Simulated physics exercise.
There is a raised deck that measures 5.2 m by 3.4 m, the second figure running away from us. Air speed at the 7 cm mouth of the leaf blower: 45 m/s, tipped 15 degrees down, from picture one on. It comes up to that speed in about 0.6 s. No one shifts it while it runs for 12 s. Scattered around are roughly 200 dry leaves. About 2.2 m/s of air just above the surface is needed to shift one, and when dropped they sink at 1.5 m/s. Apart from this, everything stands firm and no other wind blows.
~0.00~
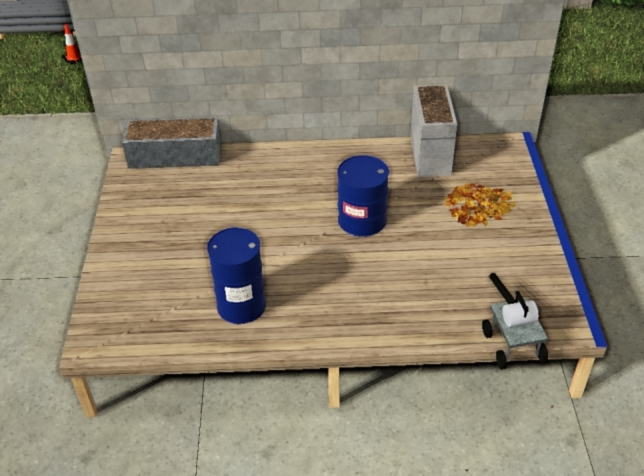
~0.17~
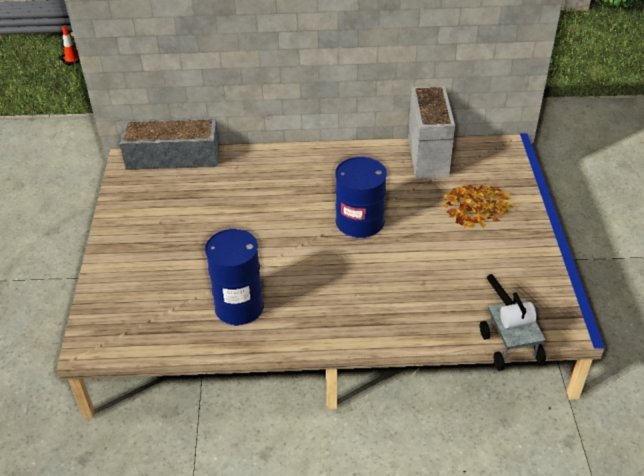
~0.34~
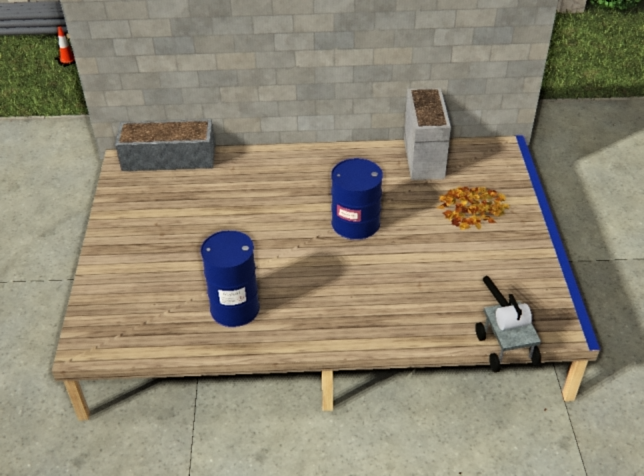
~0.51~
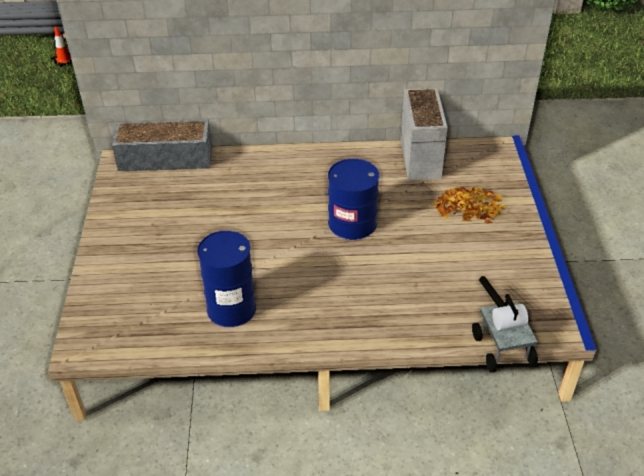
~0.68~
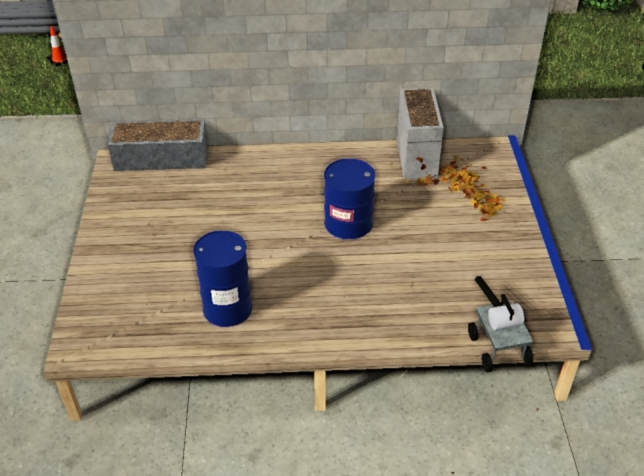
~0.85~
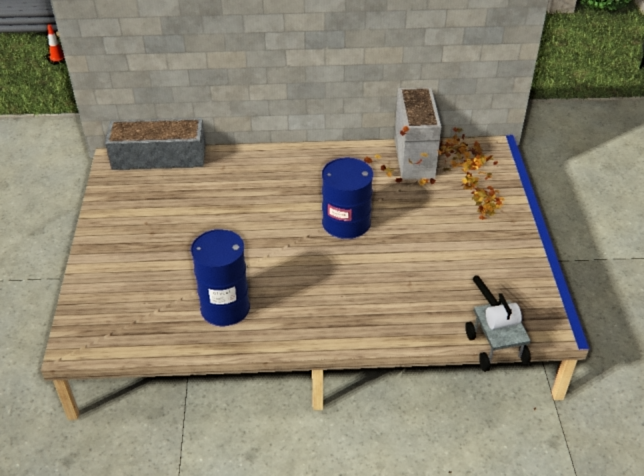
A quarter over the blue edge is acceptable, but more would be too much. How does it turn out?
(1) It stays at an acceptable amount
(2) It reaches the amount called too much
It reaches the amount called too much.
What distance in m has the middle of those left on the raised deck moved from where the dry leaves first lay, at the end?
1.2 m.
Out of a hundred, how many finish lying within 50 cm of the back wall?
20 per cent.
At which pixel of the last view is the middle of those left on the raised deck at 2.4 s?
(488, 140).
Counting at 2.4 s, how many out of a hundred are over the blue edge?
About 30 per cent.
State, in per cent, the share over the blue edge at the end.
About 70 per cent.
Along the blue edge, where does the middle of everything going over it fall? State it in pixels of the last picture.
Roughly at pixel (516, 142).
After 2.4 s, 32 % are over the blue edge; the middle of those still in play is near (488, 140); 22 % have settled or left.
After 3.8 s, 45 % are over the blue edge; the middle of those still in play is near (498, 138); 49 % have settled or left.
After 6.6 s, 62 % are over the blue edge; the middle of those still in play is near (498, 138); 69 % have settled or left.
After 12.0 s, at the end, 72 % are over the blue edge; the middle of those still in play is near (452, 137).
